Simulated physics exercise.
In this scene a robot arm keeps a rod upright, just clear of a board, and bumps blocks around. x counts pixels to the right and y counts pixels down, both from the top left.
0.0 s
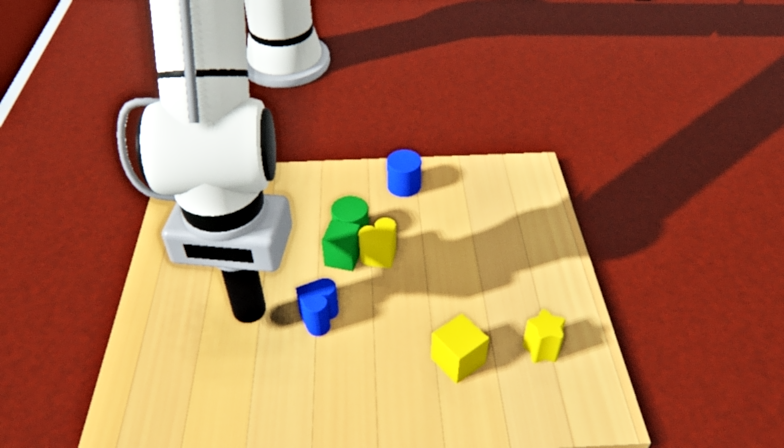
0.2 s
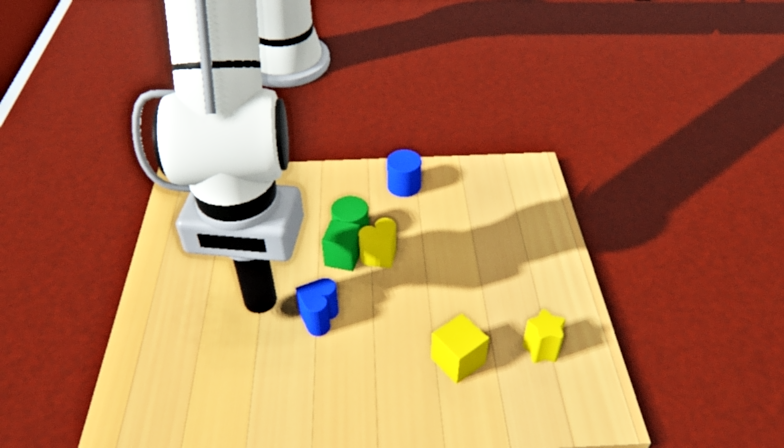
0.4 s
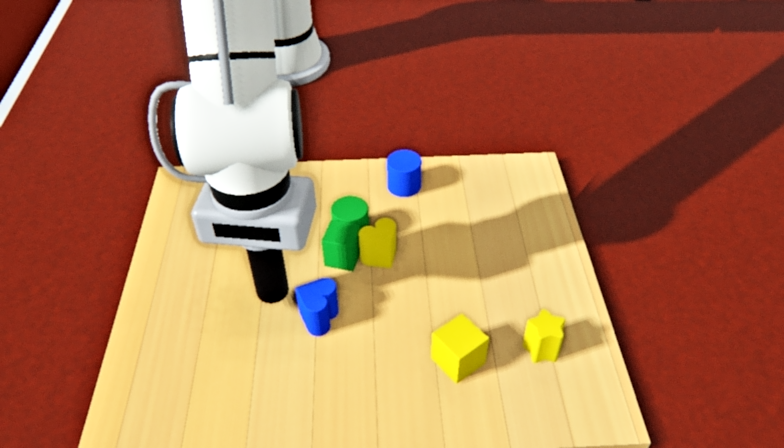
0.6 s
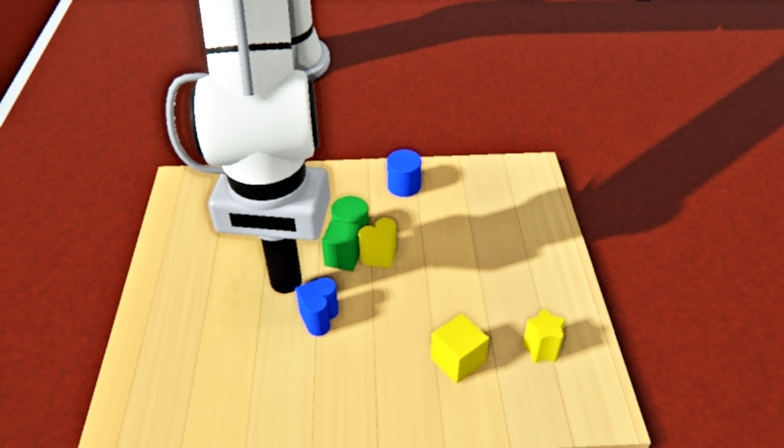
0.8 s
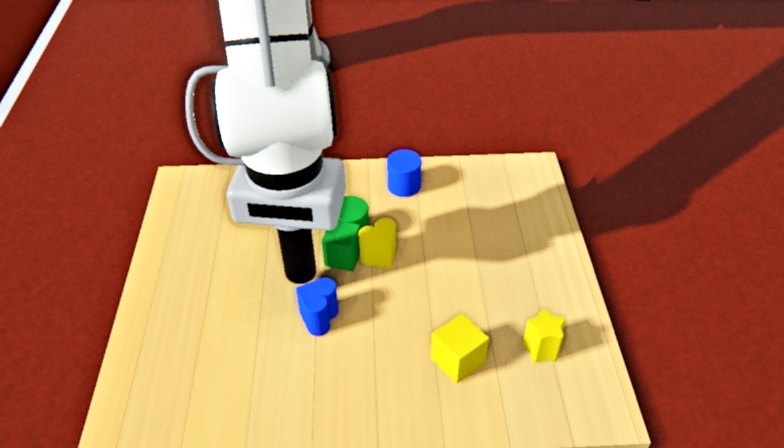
White robot arm with a black rod sliding right and slightly up over a wooden board, blue, green and yellow blocks staying still.
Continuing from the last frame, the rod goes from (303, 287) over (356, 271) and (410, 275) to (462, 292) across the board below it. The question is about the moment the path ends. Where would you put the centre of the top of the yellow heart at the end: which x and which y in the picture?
Around (404, 224).
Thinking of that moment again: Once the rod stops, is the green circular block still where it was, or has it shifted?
It is shifted.
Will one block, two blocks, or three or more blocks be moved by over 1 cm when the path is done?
It should be three or more.
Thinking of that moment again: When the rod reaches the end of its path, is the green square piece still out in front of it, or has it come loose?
Answer: Slipped away.
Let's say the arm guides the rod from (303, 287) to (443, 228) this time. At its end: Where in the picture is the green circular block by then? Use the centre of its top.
The middle of its top is at (363, 183).
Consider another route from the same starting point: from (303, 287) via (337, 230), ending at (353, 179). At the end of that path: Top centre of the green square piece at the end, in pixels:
At pixel (363, 214).
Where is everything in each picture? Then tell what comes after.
The first picture shows rod's lower end (250, 312); blue heart (316, 293); green square piece (341, 232); green circular block (350, 208); yellow heart (379, 231).
The second picture shows rod (261, 302); blocks still.
The third picture shows rod (273, 292); blocks still.
The fourth picture shows rod (287, 283); blocks still.
The fifth picture shows rod (301, 274); blue heart (316, 293); green square piece (341, 232); green circular block (350, 208); yellow heart (379, 231).
On the path given first. One third of the way, rod (356, 258); green square piece (355, 222), turned 20° anticlockwise; green circular block (353, 199); yellow heart (392, 227), turned 35° clockwise.
Two thirds of the way, rod (411, 262); green square piece (356, 222), turned 25° anticlockwise; green circular block (353, 198); yellow heart (404, 224).
At the end, rod (463, 279); blue heart still; green square piece (356, 222), turned 25° anticlockwise; green circular block (353, 198); yellow heart (404, 224).
